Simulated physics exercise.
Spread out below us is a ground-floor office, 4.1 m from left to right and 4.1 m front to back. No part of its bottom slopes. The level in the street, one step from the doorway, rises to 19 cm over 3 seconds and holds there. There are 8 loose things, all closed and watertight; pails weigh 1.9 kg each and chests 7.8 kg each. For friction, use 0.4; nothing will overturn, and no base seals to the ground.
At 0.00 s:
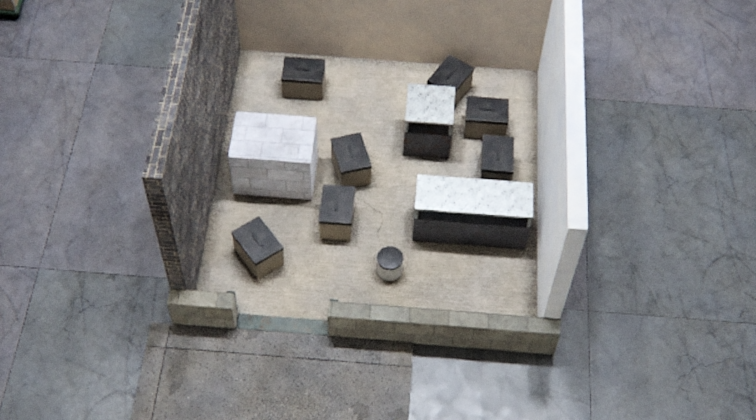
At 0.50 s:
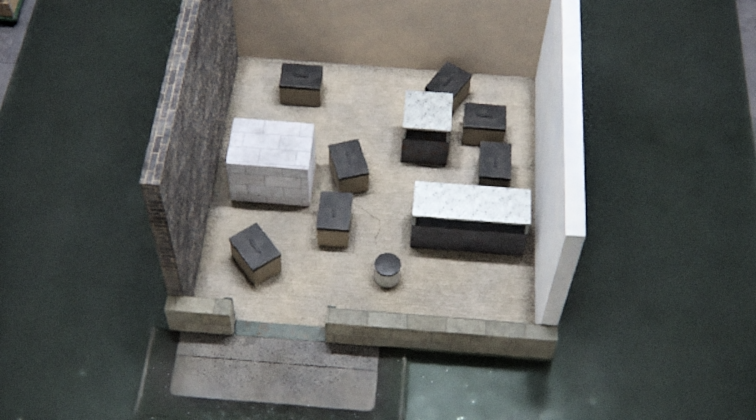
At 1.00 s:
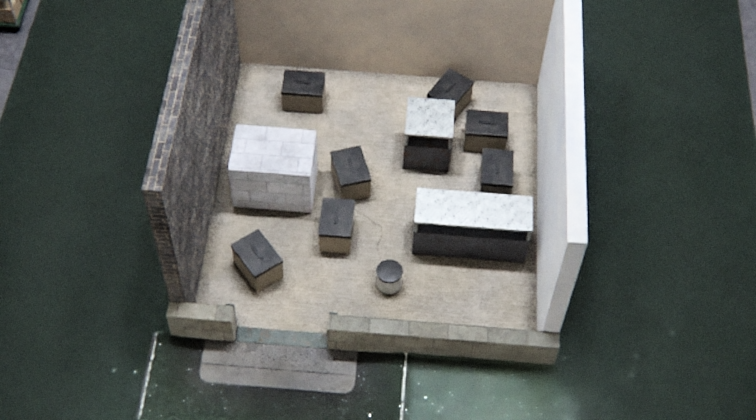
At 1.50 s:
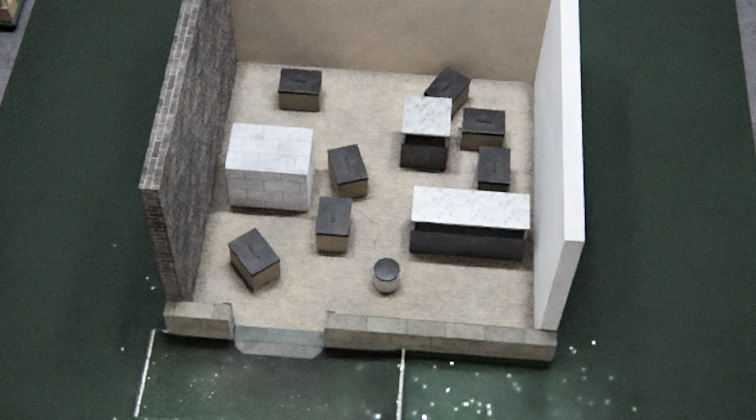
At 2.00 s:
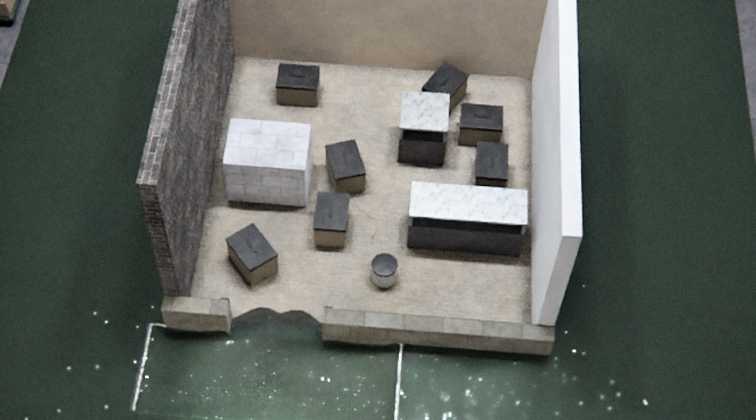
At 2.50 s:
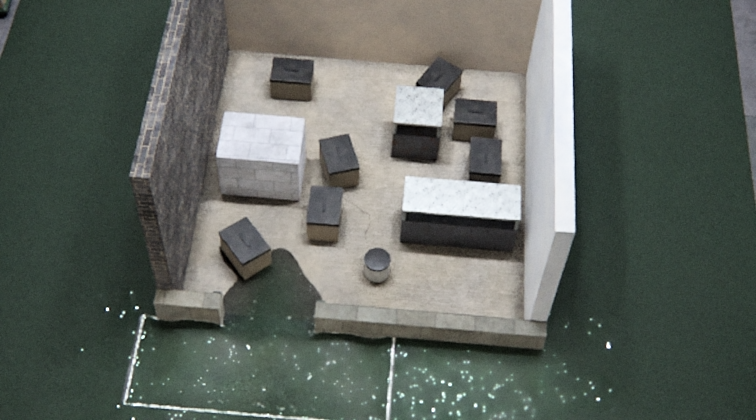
Dark water spread over the ground outside a small roofless office, with white specks gathering near the front, then crept through the doorway gap onto the floor while the blocky furniture inside stayed put.
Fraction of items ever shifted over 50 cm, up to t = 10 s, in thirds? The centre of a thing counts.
It will work out to two or more in three.
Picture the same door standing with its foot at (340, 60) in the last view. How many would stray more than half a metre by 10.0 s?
That gives 5 of them.
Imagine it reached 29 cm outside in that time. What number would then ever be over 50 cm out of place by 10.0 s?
Then it comes to 7.
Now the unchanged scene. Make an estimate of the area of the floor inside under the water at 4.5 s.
Roughly 6.0 m2.
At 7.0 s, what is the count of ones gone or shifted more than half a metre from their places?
3 of them.
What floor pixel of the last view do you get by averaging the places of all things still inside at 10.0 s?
At about (395, 158).
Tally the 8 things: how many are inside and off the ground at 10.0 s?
Of them, 8.
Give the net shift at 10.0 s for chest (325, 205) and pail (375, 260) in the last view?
In turn: 200 cm, 60 cm.
After 3.5 s 0 of 8 are over 50 cm from their spots; 0 afloat.
After 4.5 s 2 of 8 are over 50 cm from their spots; 2 afloat.
After 7.0 s 3 of 8 are over 50 cm from their spots; 2 afloat.
After 10.0 s 5 of 8 are over 50 cm from their spots, and 6 have been at some point; 8 afloat.
